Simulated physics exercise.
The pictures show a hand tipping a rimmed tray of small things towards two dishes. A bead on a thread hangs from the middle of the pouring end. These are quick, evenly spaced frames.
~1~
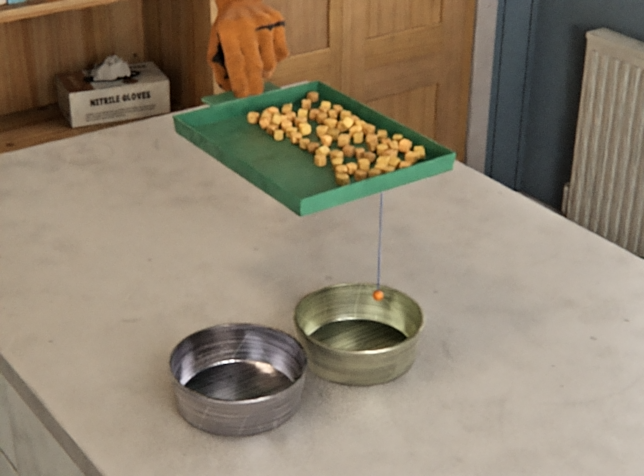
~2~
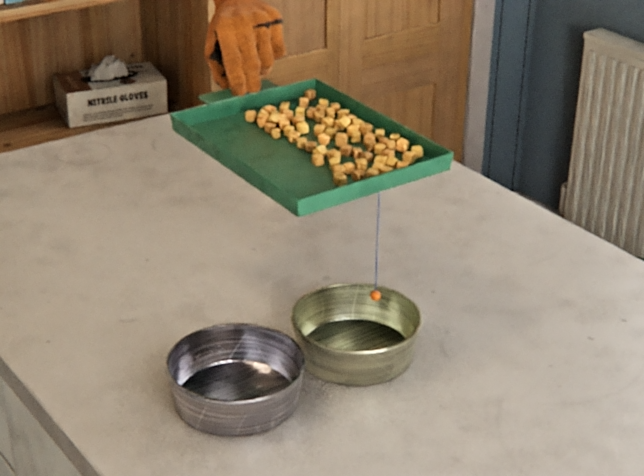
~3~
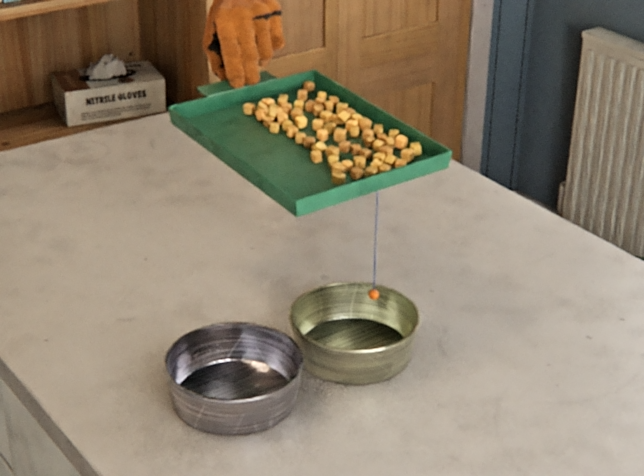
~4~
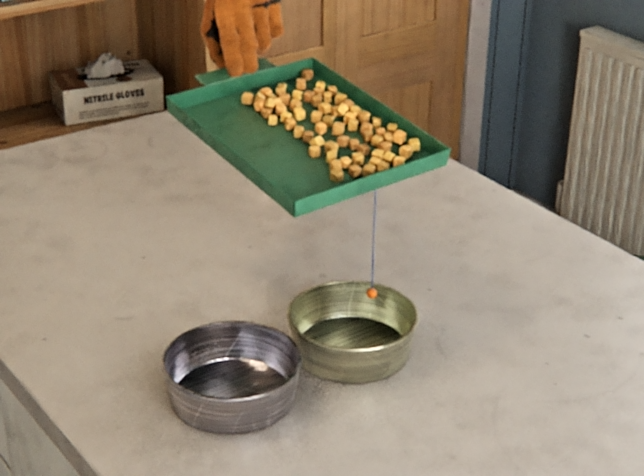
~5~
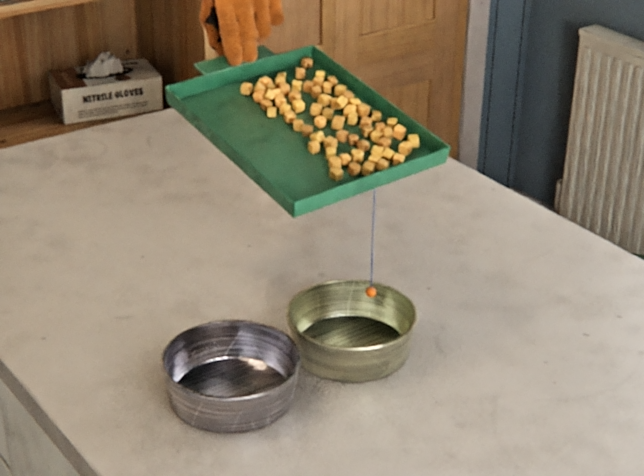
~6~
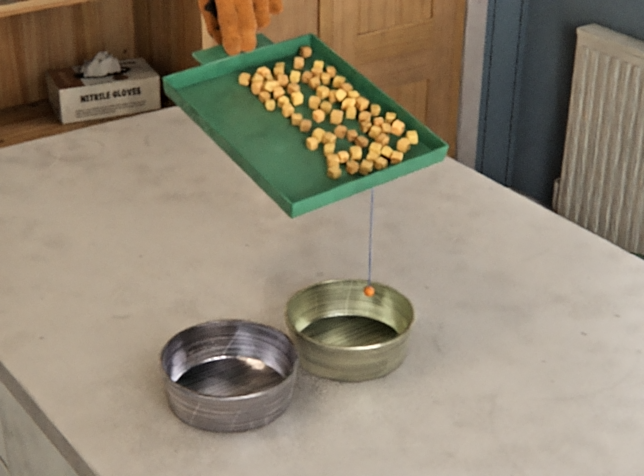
Orange-gloved hand slowly tilting a green tray of small wooden cubes above two round metal dishes on a pale worktop.
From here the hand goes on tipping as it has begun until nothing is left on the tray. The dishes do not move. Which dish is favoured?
The right-hand one ends fuller.
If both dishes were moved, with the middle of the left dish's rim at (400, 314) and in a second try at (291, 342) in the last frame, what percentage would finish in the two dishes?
Near 30 % and 50 %.
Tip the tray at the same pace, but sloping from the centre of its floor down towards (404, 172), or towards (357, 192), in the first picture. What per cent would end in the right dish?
In turn 0 and 30 in a hundred.
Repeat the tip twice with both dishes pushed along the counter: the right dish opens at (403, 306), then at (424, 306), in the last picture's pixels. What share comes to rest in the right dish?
First some 20, then 10 per cent.
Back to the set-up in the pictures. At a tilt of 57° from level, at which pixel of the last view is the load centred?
Roughly at (349, 168).
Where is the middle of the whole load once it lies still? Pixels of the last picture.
At about (373, 379).
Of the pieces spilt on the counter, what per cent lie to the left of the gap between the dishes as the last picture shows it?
Close to 10 per cent.
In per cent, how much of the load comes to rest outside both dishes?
Roughly 60 in a hundred.
Soon, tray tipped steeply; nearly all on the tray; a small part in the air.
A while on, tray tipped right over; most on the tray; a stray few in the left dish; a stray few in the right dish; a small part outside both; a stray few in the air.
Towards the end, tray tipped past a quarter turn; a small part in the left dish; about a third in the right dish; about two thirds outside both.
Finally, tray tipped past a quarter turn; a small part in the left dish; about a third in the right dish; about two thirds outside both.
